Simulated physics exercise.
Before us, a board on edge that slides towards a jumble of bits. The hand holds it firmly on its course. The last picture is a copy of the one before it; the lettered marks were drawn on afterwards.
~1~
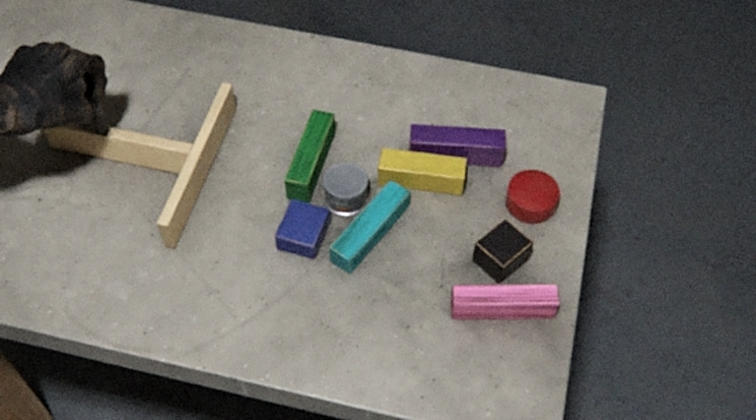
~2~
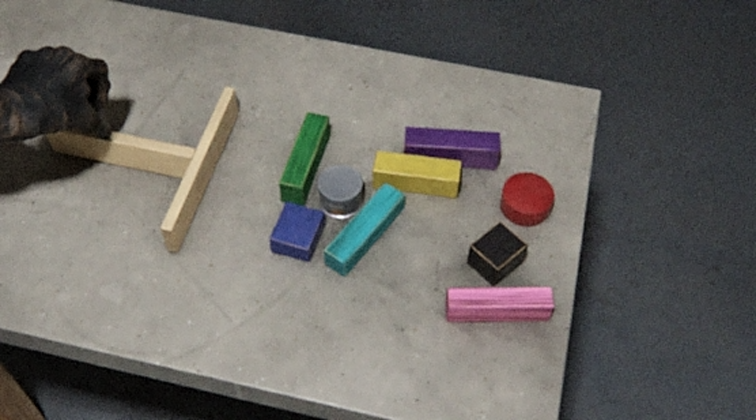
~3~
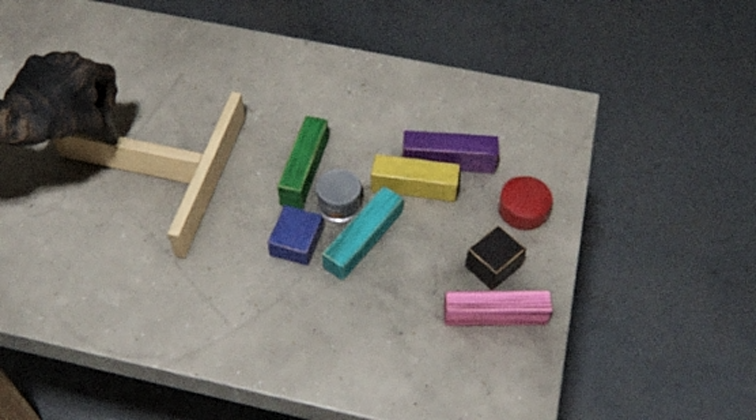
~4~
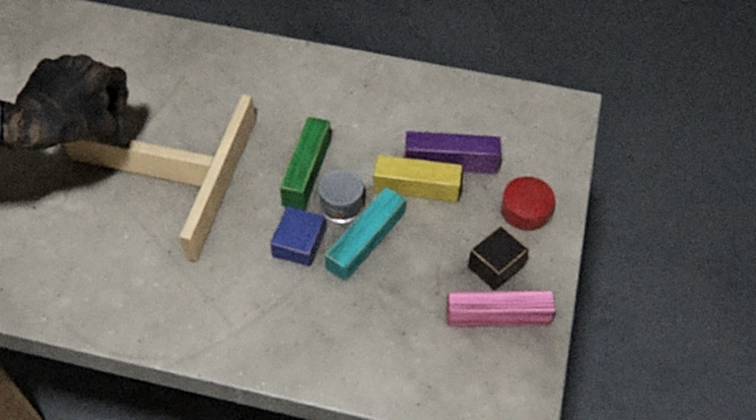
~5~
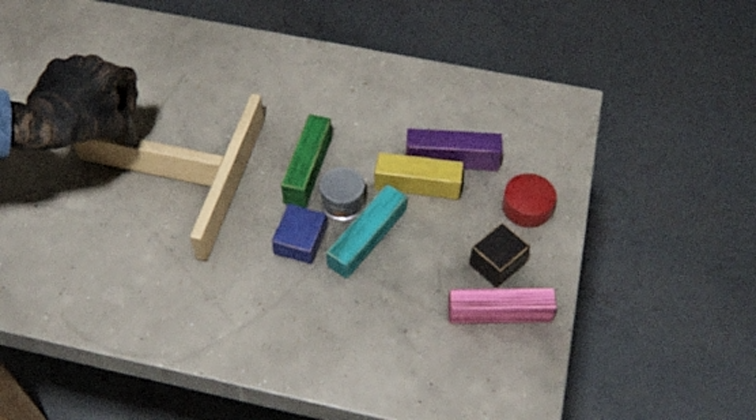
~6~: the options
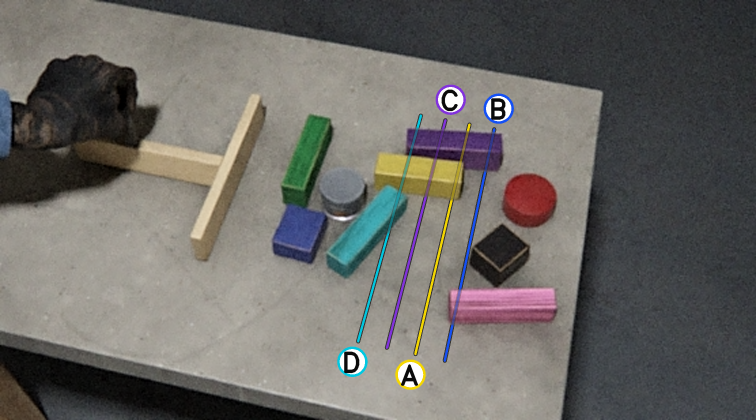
A gloved hand slides a wooden board slightly right toward colourful blocks on a grey table.
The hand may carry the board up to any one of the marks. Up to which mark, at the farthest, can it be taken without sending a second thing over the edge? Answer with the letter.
At B, and not beyond.
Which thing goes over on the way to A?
The red tin goes over.
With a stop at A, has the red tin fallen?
Yes.
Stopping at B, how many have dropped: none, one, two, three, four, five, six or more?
By then, one.
On the copy, A at (445, 229); B at (472, 235); C at (419, 224); D at (392, 219).
On B. First, board (313, 179); blue block (328, 239); turquoise stick (383, 234).
Then, board (402, 197); red tin (551, 205); pink stick (506, 308).
Finally, board (470, 210); red tin over the edge; black block (575, 278); one fallen.
By contrast, A is within the limit but short; C is within the limit but short; D is within the limit but short.
